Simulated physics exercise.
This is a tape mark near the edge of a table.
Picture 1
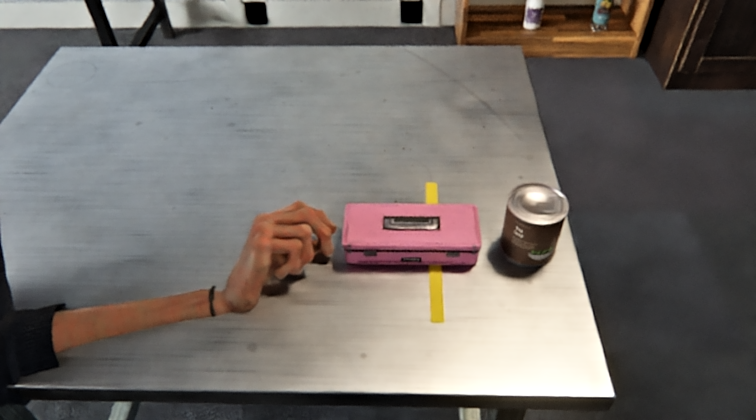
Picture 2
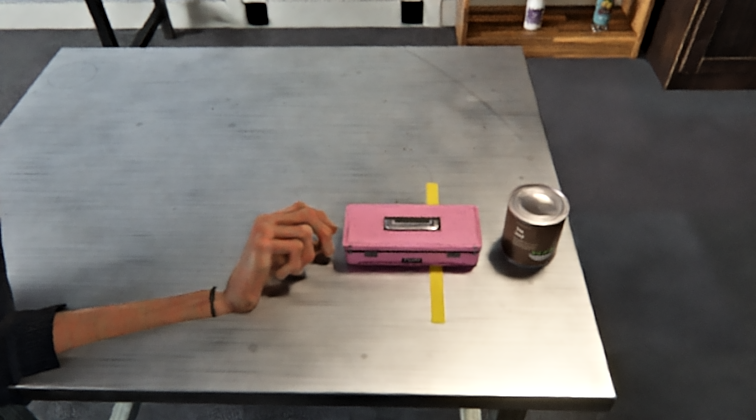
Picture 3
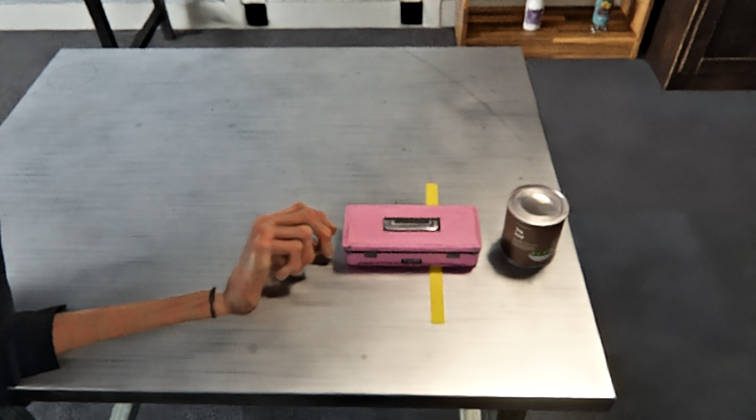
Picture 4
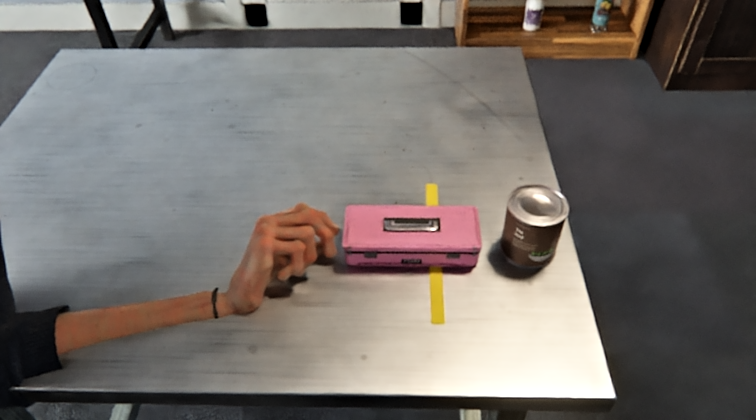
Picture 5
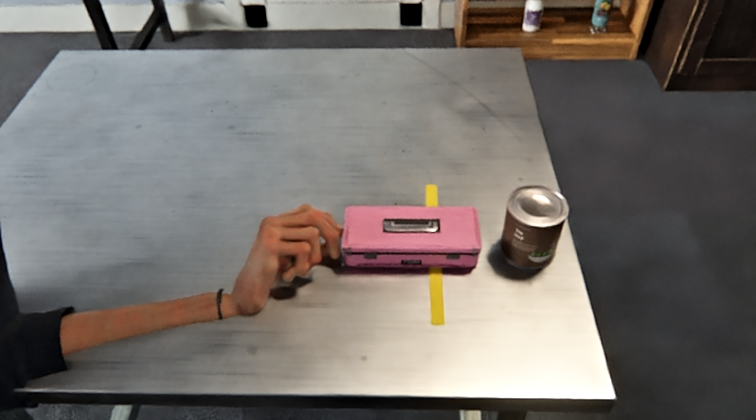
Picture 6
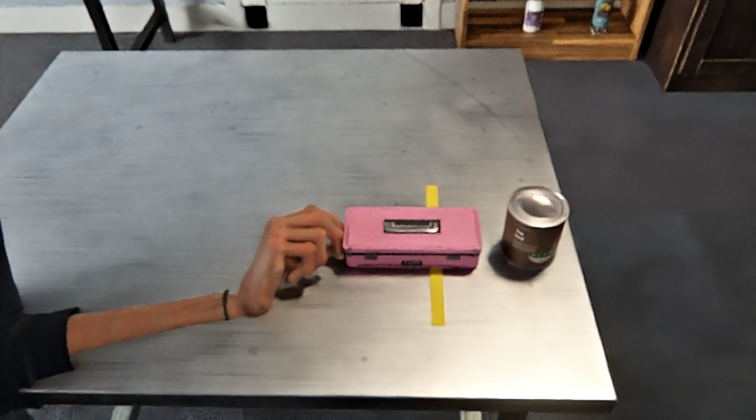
A hand resting on the metal table edged slightly right until its fingers met the left side of a pink case, while the case and the brown pot to its right stayed still.
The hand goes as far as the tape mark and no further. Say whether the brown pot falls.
The brown pot topples off.
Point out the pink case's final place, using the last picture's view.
Its middle finishes close to (509, 238) in the last view.
Then, 1.10 s later than the last frame, brown pot tilted by 28° near (614, 237).
Then, 1.40 s later than the last frame, brown pot dropping near (604, 412).
Then, 1.70 s later than the last frame, brown pot dropping.
When it is over, the brown pot falls off the table.
